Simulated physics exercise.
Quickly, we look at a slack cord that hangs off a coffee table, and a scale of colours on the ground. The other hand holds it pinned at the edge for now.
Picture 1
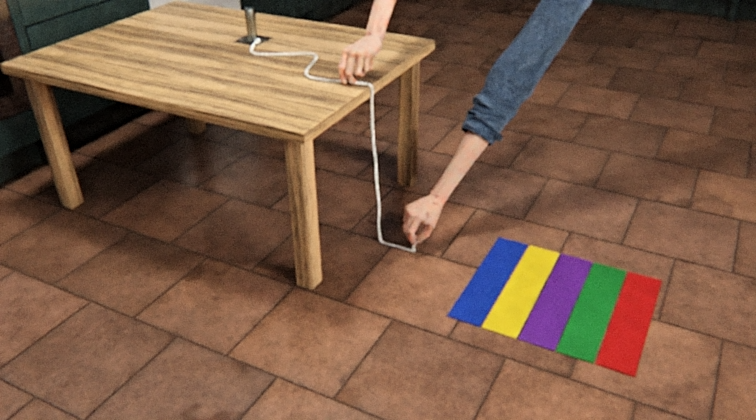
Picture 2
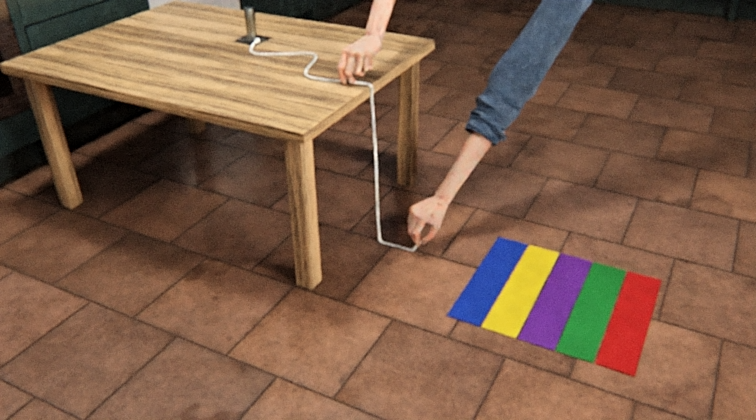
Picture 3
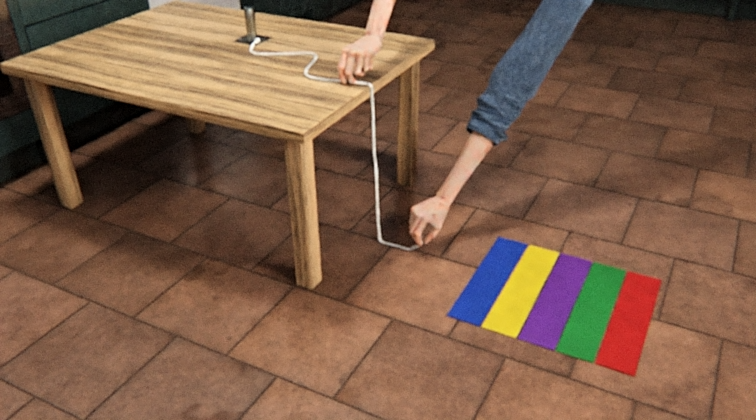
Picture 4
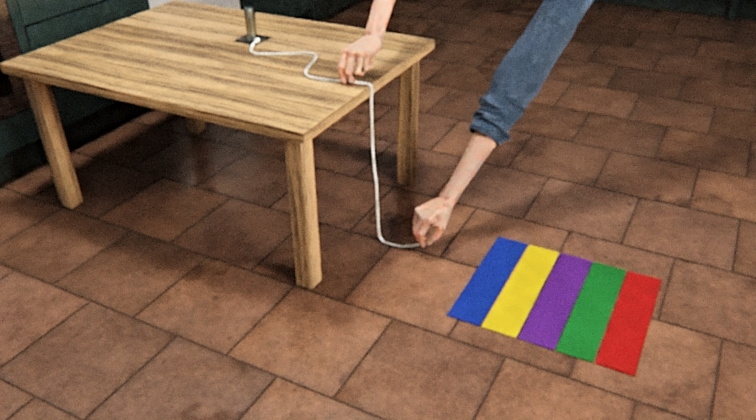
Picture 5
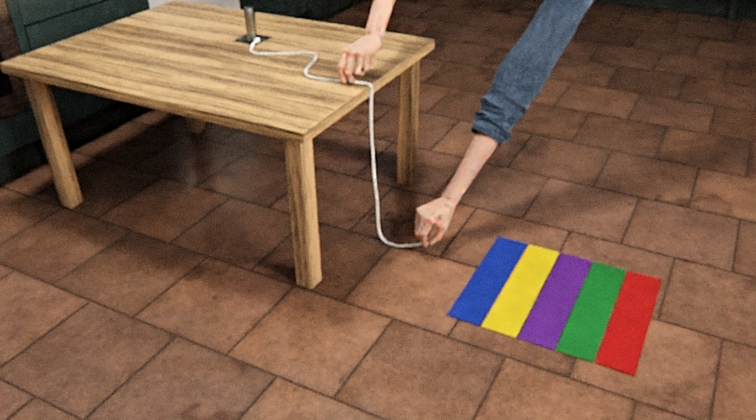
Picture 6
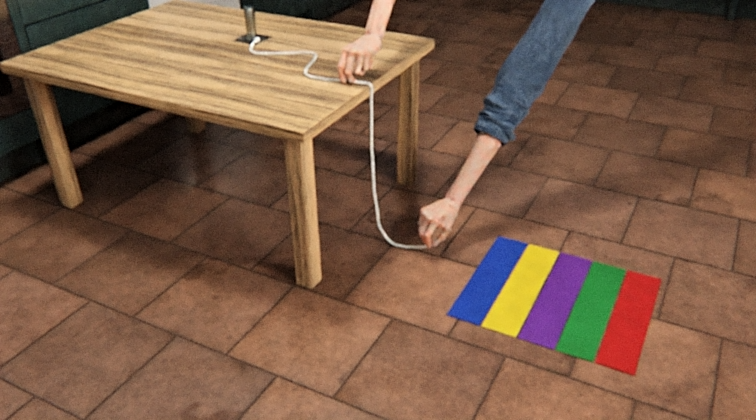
The clip opens on a white cord running across a wooden coffee table and hanging off its edge, where one hand pins it. Beside blue, yellow, purple, green and red stripes on the tiled floor, another hand draws the cord's low end slightly to the right, while the pinning hand stays still.
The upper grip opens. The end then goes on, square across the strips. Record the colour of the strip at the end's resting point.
Resting point: Green strip.
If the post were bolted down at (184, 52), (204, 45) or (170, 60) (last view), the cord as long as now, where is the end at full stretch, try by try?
First (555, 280), then (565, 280), and last (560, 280).
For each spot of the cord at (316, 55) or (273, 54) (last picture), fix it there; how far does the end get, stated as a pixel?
Approximately (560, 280), then (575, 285).
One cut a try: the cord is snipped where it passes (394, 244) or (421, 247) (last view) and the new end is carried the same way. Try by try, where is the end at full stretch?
The places are (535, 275) and (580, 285).
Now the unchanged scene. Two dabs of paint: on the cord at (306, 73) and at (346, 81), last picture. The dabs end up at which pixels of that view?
You'll find the first mark at (364, 77) and the second mark at (402, 108).
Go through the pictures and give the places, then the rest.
The first picture shows end (416, 241); blue (473, 305); yellow (508, 316); purple (544, 327); green (582, 339); red (621, 351).
The second picture shows end (421, 242); cord through (251, 51) (312, 54) (311, 78) (372, 99) (376, 170) (379, 230).
The third picture shows end (422, 242).
The fourth picture shows end (426, 243); cord through (251, 51) (312, 54) (311, 78) (371, 98) (374, 169) (379, 230).
The fifth picture shows end (428, 244).
The sixth picture shows end (432, 245); cord through (251, 50) (312, 53) (311, 77) (371, 98) (373, 169) (381, 229).
Early on, end near (530, 272); over yellow.
Midway, end near (573, 284); over purple.
At the end of the slack, end near (599, 292); over green. The green one.
